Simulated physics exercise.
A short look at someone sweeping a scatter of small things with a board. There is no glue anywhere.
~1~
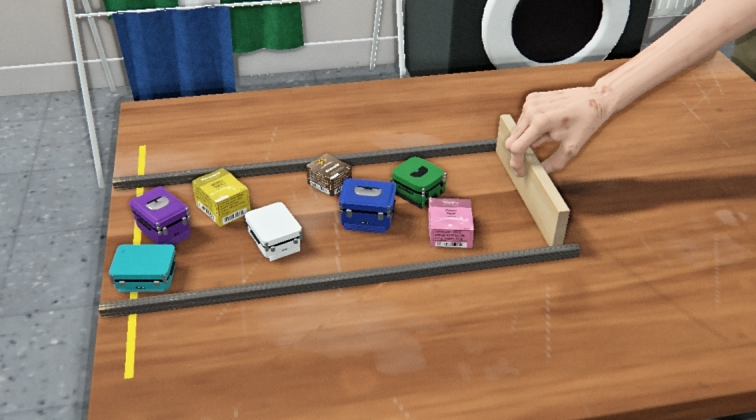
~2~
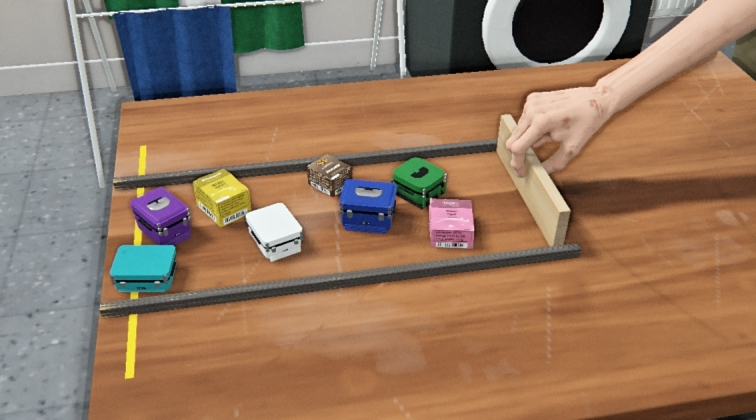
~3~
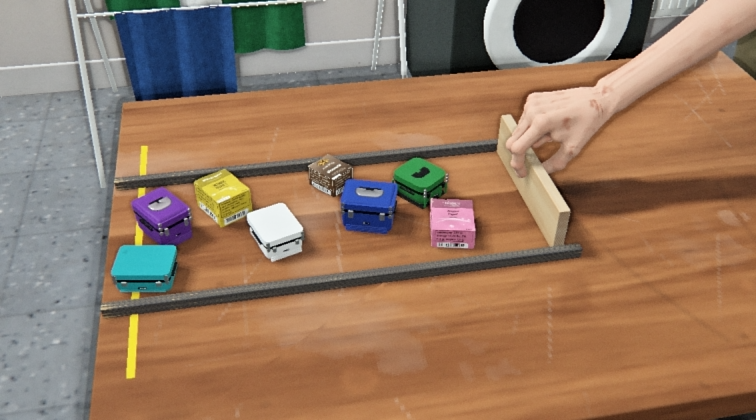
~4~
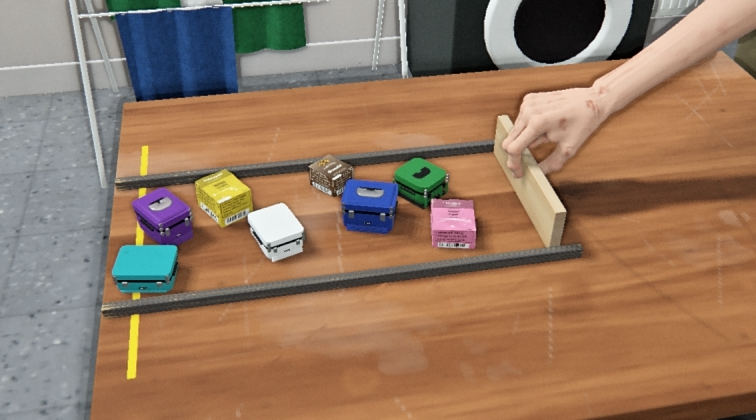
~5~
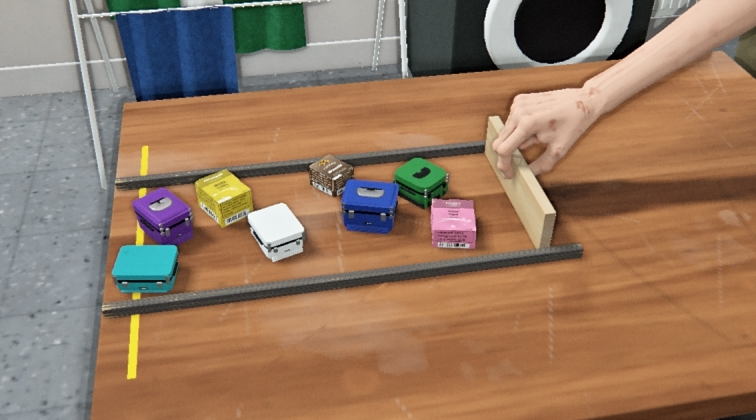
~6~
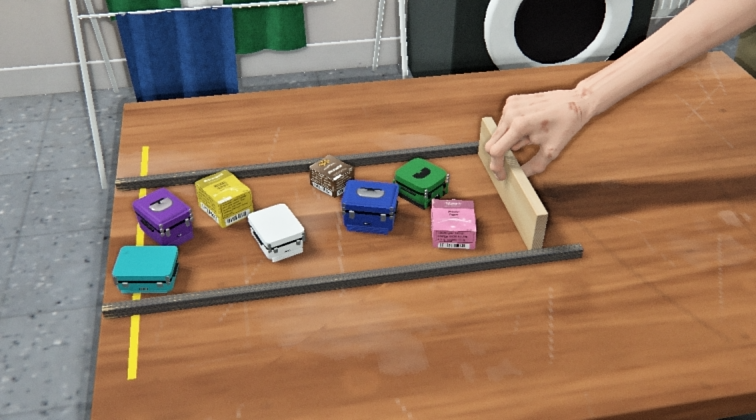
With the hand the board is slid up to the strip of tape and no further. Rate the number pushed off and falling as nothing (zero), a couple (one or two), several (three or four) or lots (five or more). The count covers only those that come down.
It is lots.
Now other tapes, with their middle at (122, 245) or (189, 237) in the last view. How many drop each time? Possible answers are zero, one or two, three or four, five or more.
The falls would be 5 or more; one to two.
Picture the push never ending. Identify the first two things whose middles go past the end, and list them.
The turquoise case first, the purple case second.
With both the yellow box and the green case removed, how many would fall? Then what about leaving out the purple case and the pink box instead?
In order, the numbers are 3 and 3.
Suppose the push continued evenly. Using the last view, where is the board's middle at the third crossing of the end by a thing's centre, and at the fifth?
(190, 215), then (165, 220).
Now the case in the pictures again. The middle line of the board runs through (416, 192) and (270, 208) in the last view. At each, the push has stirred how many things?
Up to then 3, and up to the other point 8.
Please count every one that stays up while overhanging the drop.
In total, 2 of them.
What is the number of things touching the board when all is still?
It's 2.
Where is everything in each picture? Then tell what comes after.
In the first frame, turquoise case (145, 269); purple case (161, 217); yellow box (221, 197); board (529, 178); tape (137, 242).
In the second frame, purple case (162, 218); board (530, 178).
In the third frame, yellow box (223, 197); white case (276, 232).
In the fourth frame, turquoise case (147, 270); brown box (332, 176).
In the fifth frame, purple case (164, 218); blue case (370, 206).
In the sixth frame, turquoise case (148, 271); purple case (164, 219); yellow box (224, 198); board (509, 181); tape (140, 243).
Soon after, none off yet; turquoise case at rest near (148, 271); purple case at rest near (164, 219); yellow box at rest near (224, 198).
Then, none off yet; turquoise case at rest near (148, 271); purple case at rest near (164, 219); yellow box moving near (215, 200).
Further on, one off so far; turquoise case on its side near (81, 345); purple case tipped well over near (83, 238); yellow box moved well along near (121, 213).
At rest, the number that fall off is five or more; fallen, blue case, brown box, white case, yellow box, purple case and turquoise case.
